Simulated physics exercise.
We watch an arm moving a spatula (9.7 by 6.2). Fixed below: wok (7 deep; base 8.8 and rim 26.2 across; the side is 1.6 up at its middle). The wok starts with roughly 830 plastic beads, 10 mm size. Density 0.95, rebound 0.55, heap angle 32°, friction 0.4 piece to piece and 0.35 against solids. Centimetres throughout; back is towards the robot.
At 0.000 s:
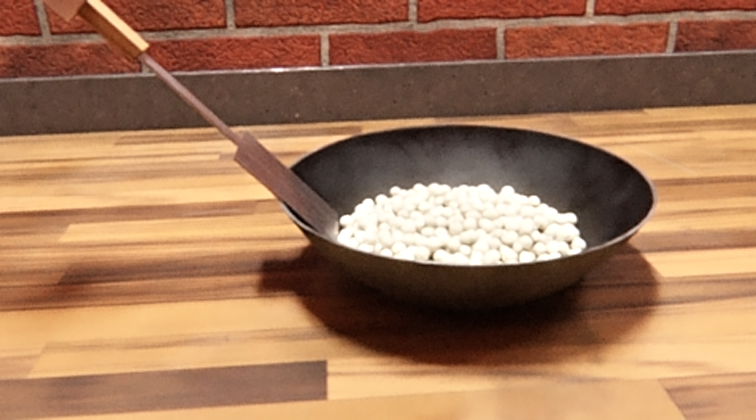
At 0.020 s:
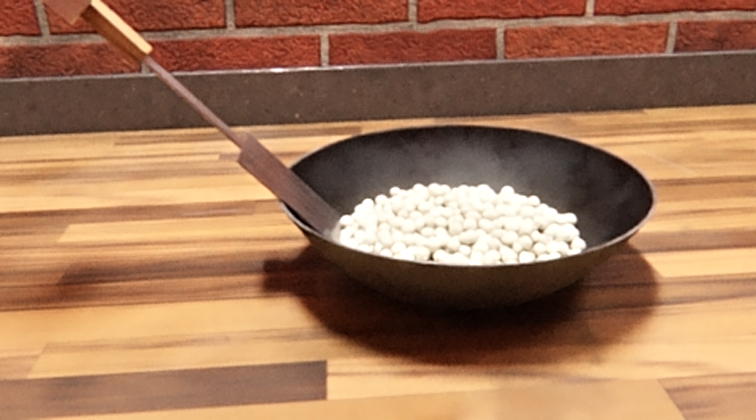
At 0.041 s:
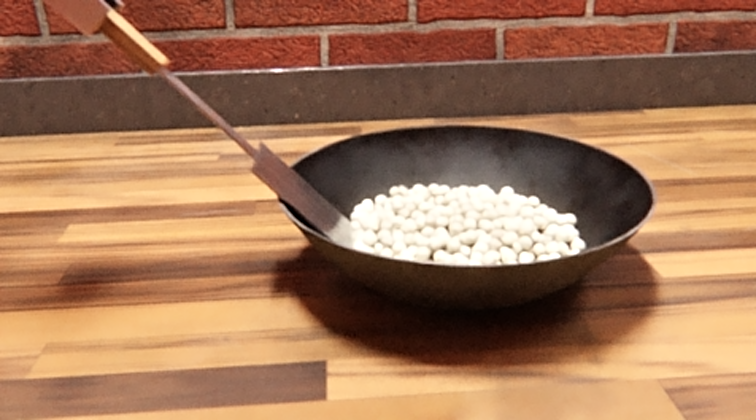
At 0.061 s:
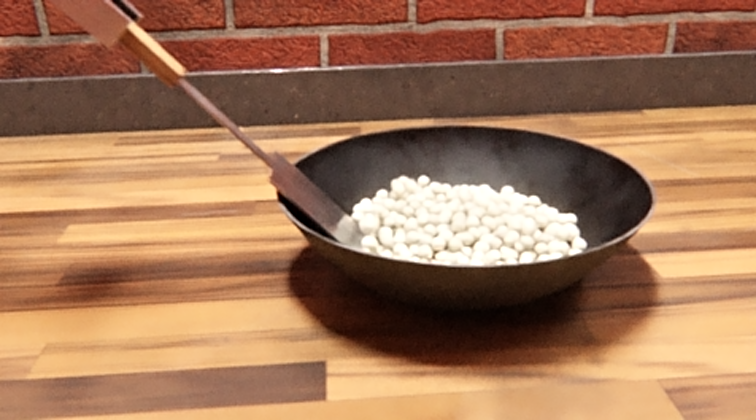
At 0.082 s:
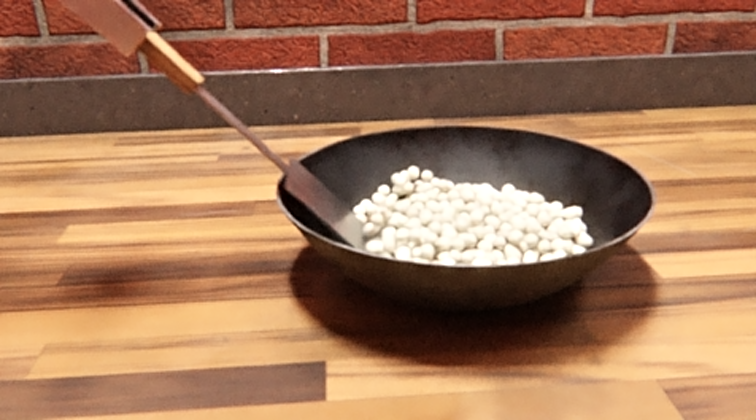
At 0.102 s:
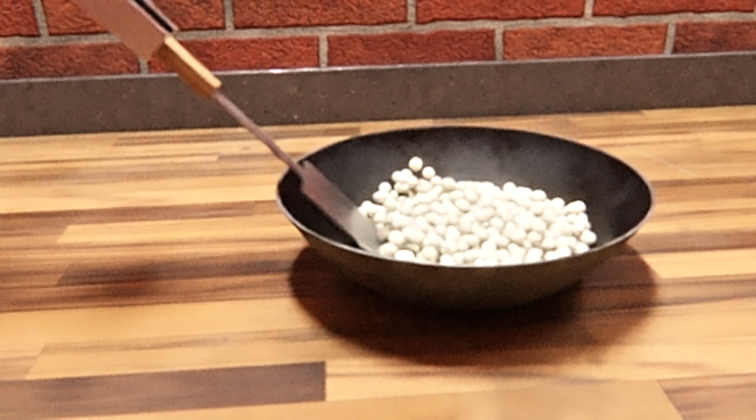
The footage shows a spatula held by an arm at the left edge of a dark wok filled with white beads; the blade slides down and to the right into the wok, pushing the beads rightward and heaping some higher.
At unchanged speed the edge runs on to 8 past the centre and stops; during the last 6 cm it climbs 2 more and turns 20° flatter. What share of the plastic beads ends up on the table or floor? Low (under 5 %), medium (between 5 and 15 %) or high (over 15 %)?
On the table or floor the share is low, under 5 %.
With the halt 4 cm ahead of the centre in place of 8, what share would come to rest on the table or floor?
In that case some 0 per cent.
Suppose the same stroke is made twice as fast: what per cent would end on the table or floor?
It would be near 20 per cent.
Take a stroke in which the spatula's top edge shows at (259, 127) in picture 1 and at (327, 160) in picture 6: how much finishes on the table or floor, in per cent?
Some 5 per cent.
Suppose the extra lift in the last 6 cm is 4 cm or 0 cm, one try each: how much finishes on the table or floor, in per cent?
Some 5 and 0 per cent.
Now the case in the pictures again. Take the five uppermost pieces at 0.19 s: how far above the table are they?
Roughly 5 cm.
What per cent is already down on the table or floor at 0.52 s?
Roughly 2 per cent.
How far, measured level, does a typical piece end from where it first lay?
About 3 cm.
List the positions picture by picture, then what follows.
The first picture shows spatula top edge at (239, 143), sloping 48°; upper third of the load around (464, 225), from x 340 to 580, top at y 190; 828 in the wok.
The second picture shows spatula top edge at (242, 145), sloping 48°; upper third of the load around (464, 225), from x 340 to 580, top at y 190.
The third picture shows spatula top edge at (256, 155), sloping 48°; upper third of the load around (461, 224), from x 345 to 580, top at y 190.
The fourth picture shows spatula top edge at (273, 165), sloping 48°; upper third of the load around (462, 222), from x 355 to 580, top at y 185.
The fifth picture shows spatula top edge at (288, 171), sloping 48°; upper third of the load around (467, 220), from x 360 to 585, top at y 175.
The sixth picture shows spatula top edge at (304, 175), sloping 48°; upper third of the load around (476, 220), from x 360 to 590, top at y 165; 828 in the wok.
After 0.19 s, sloping 48°, highest piece 5 above the table; 828 in the wok.
After 0.28 s, sloping 39°, highest piece 7 above the table; 828 in the wok.
After 0.52 s, sloping 28°, highest piece 8 above the table; 812 in the wok, 11 on the table or floor, 5 on the blade or in flight.
After 1.57 s, sloping 28°, highest piece 8 above the table; 812 in the wok, 16 on the table or floor.
At rest, 812 in the wok, 16 on the table or floor. That is 2 % on the table or floor.
